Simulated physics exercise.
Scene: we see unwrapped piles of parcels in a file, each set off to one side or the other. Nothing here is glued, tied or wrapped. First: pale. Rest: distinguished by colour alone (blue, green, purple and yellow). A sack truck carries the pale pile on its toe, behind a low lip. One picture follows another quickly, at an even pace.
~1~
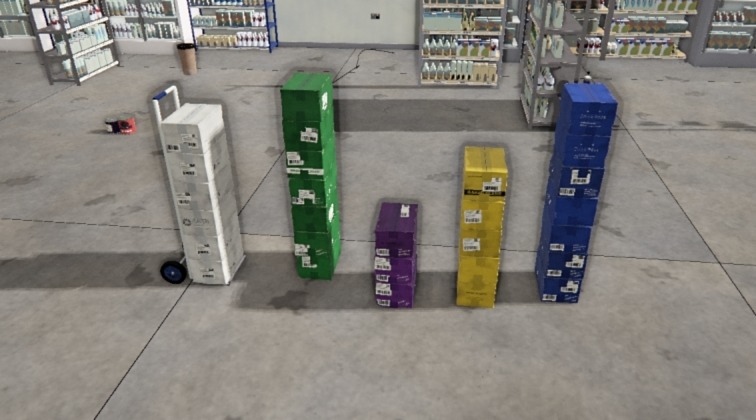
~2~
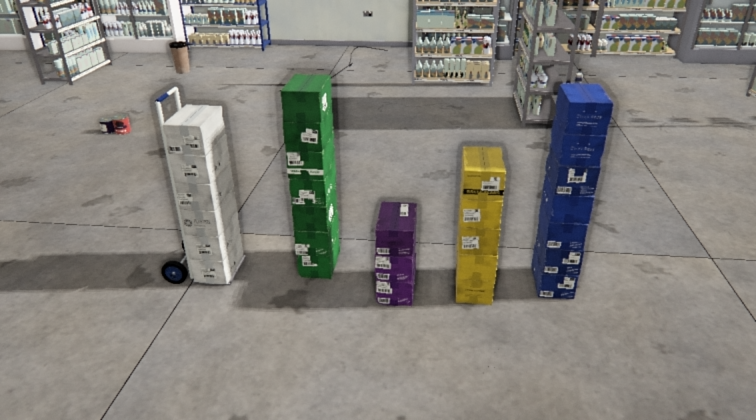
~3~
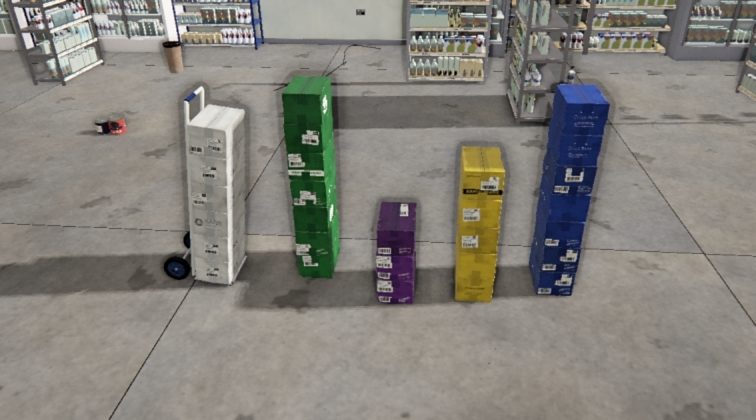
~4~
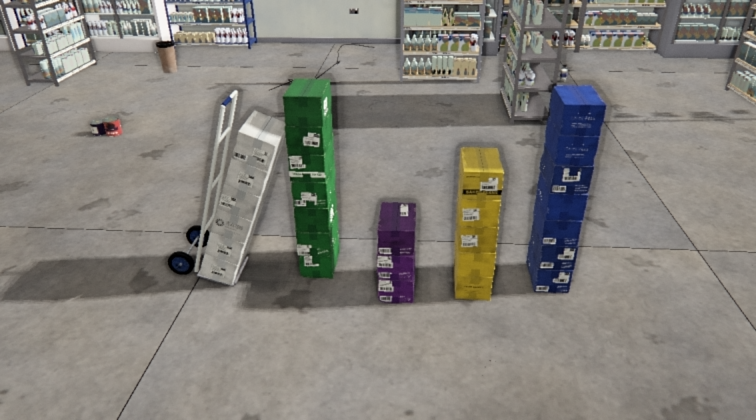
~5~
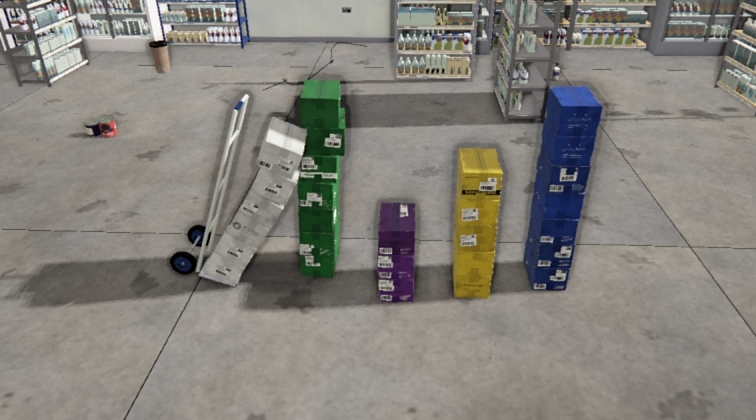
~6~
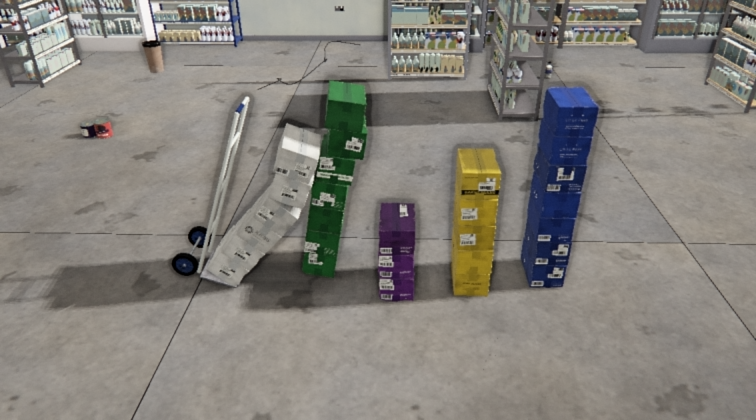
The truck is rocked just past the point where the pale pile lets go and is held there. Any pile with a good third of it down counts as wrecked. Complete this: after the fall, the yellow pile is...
It is still mostly up.
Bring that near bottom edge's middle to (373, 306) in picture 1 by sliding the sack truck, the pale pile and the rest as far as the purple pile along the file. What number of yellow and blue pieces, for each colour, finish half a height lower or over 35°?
Tally - yellow 1; blue 0.
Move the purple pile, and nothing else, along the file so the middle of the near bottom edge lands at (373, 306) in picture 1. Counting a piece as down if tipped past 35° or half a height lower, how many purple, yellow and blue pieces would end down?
Colour by colour, I'd say purple 3, yellow 0 and blue 0.
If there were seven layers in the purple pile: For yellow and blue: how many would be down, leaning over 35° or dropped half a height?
Tally: Yellow = 5; blue = 7.
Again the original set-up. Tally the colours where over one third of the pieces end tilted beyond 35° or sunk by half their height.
Colour count: 1.
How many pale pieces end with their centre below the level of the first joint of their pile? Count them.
The pale count is 4.
Shortly afterwards, 6 of the pale pile down; none of the 5 yellow parcels down (2 of 22 in all colours); top yellow parcel unmoved; top green parcel tilted well over, about its own height lower.
Next, 6 of the pale pile down; none of the 5 yellow parcels down (7 of 22 in all colours); top yellow parcel tilted a little; top green parcel tilted steeply, some six heights lower.
In the end, 6 of the pale pile down; none of the 5 yellow parcels down (7 of 22 in all colours); top yellow parcel tilted clearly; top green parcel upside down. From the last view, middles, top yellow parcel near (521, 177), top green parcel near (578, 217).
